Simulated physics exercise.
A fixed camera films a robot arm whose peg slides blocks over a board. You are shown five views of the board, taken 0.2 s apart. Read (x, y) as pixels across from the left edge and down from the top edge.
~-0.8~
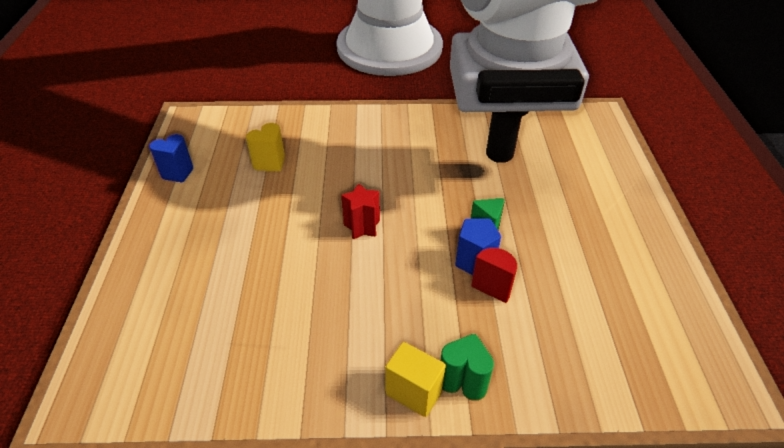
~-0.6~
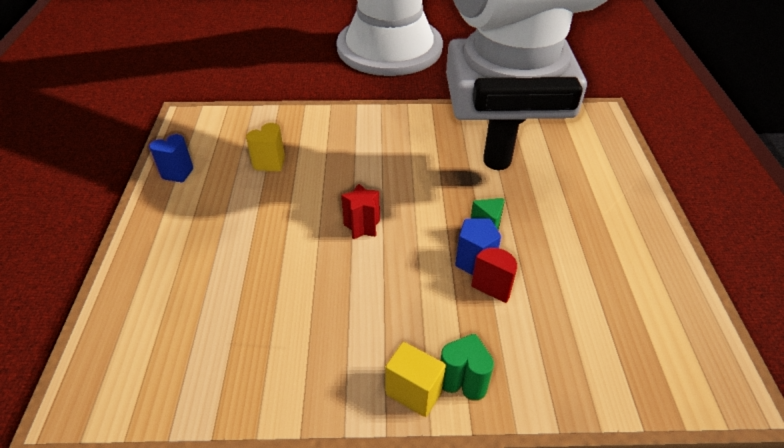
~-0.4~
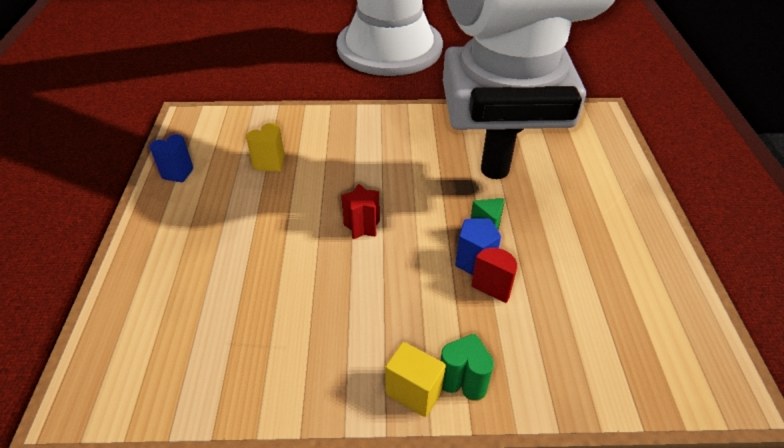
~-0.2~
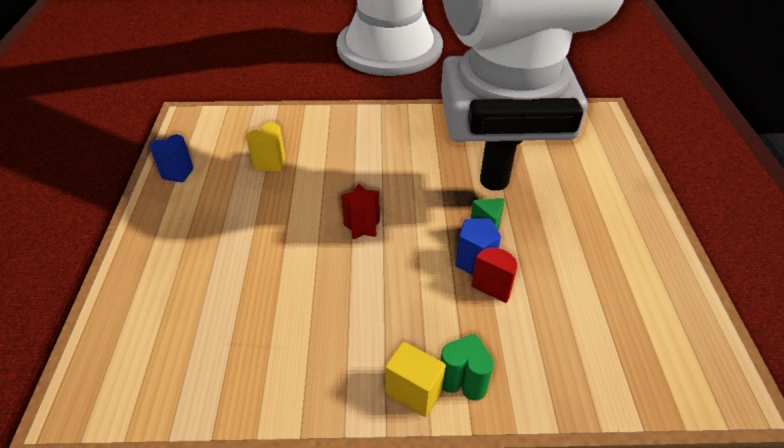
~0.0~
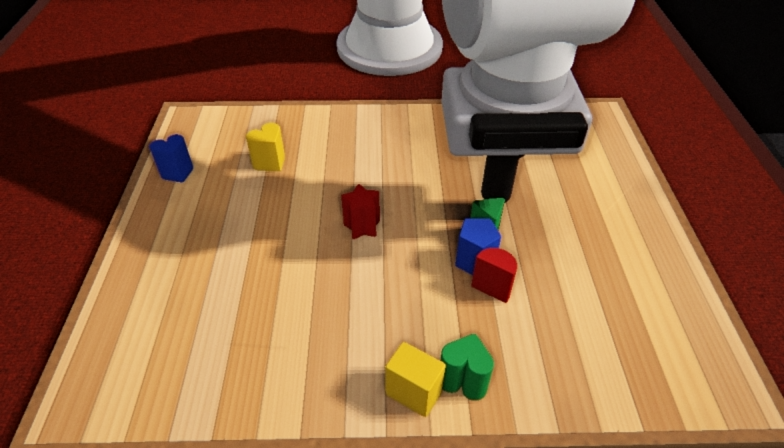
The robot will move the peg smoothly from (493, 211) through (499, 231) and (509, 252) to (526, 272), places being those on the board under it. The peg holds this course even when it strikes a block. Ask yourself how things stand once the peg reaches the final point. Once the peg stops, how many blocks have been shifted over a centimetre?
I predict two.
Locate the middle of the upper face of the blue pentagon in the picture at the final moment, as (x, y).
The middle of its top is at (461, 243).
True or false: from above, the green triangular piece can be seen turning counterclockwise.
The statement is incorrect.
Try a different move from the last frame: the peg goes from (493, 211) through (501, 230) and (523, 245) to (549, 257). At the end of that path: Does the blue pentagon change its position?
My answer is yes.
On the path given first. Halfway along, peg at (507, 226); blue pentagon at (466, 240); green triangular piece at (494, 226), turned 40° clockwise.
At the end, peg at (530, 257); blue pentagon at (461, 243); green triangular piece at (499, 240), turned 85° clockwise; red D-shaped block not moved.
